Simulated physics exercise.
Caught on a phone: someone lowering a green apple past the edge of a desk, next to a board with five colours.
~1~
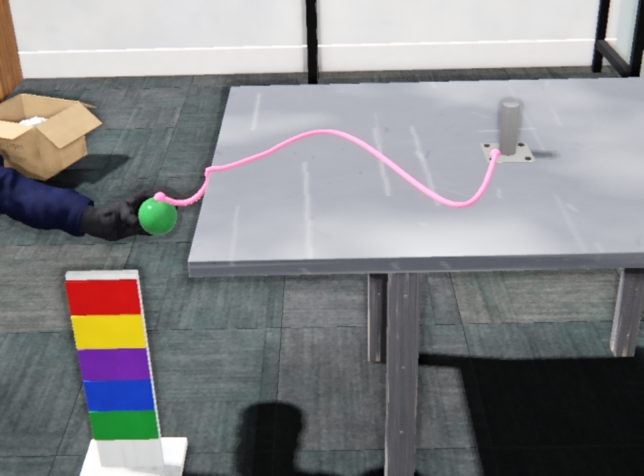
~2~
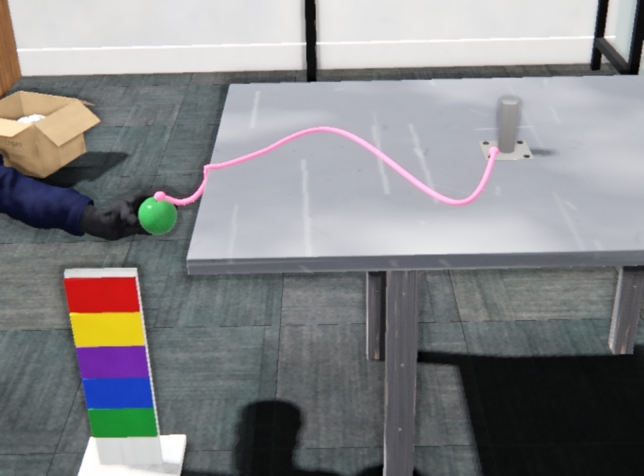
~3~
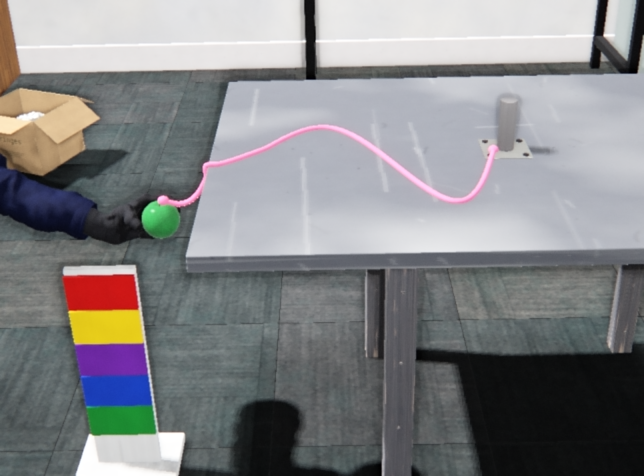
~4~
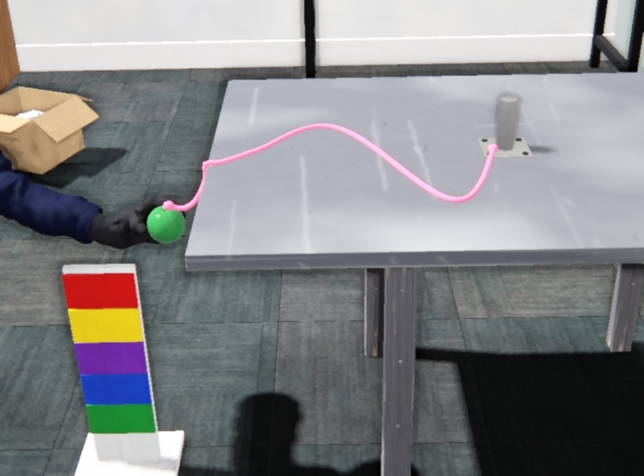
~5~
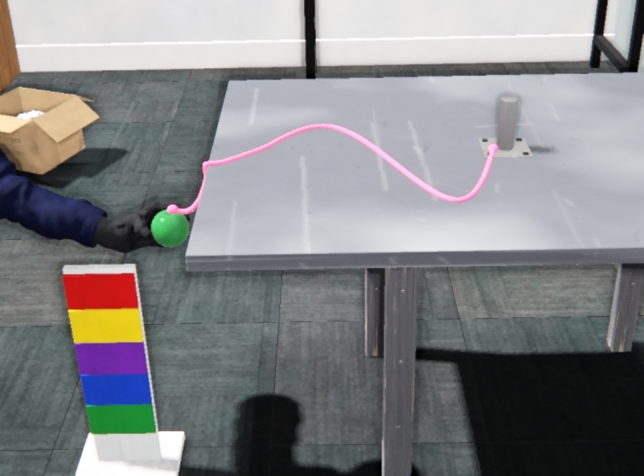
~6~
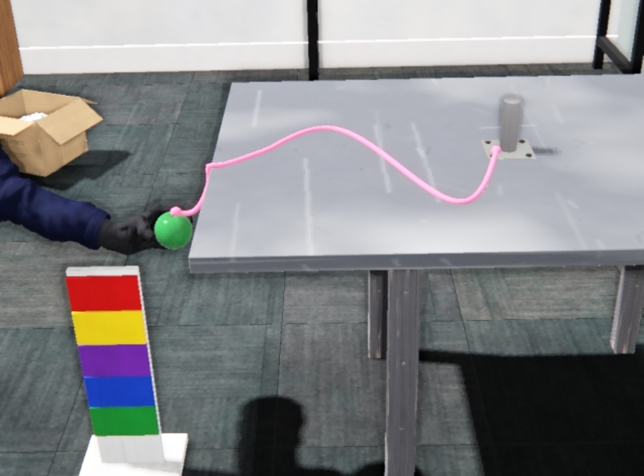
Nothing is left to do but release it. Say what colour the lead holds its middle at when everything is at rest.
That would be green.
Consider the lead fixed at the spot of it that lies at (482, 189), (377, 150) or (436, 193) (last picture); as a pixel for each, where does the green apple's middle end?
The pixel places are (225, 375), (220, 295) and (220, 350), one per try.
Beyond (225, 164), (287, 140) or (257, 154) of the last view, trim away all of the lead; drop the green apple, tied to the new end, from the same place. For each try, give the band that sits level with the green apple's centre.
One at a time, the answers are: Purple; red; yellow.
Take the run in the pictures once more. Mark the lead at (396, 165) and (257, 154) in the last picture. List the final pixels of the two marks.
The first settles around (268, 170), the second around (220, 319).
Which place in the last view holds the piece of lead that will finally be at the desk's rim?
Spot: Approx. (367, 143).
A little later, apple near (197, 388); level with blue.
Next, apple near (254, 420); level with green.
Later still, apple near (219, 423); level with green.
When it is over, apple near (235, 427); level with green. Its middle rests at the green band.
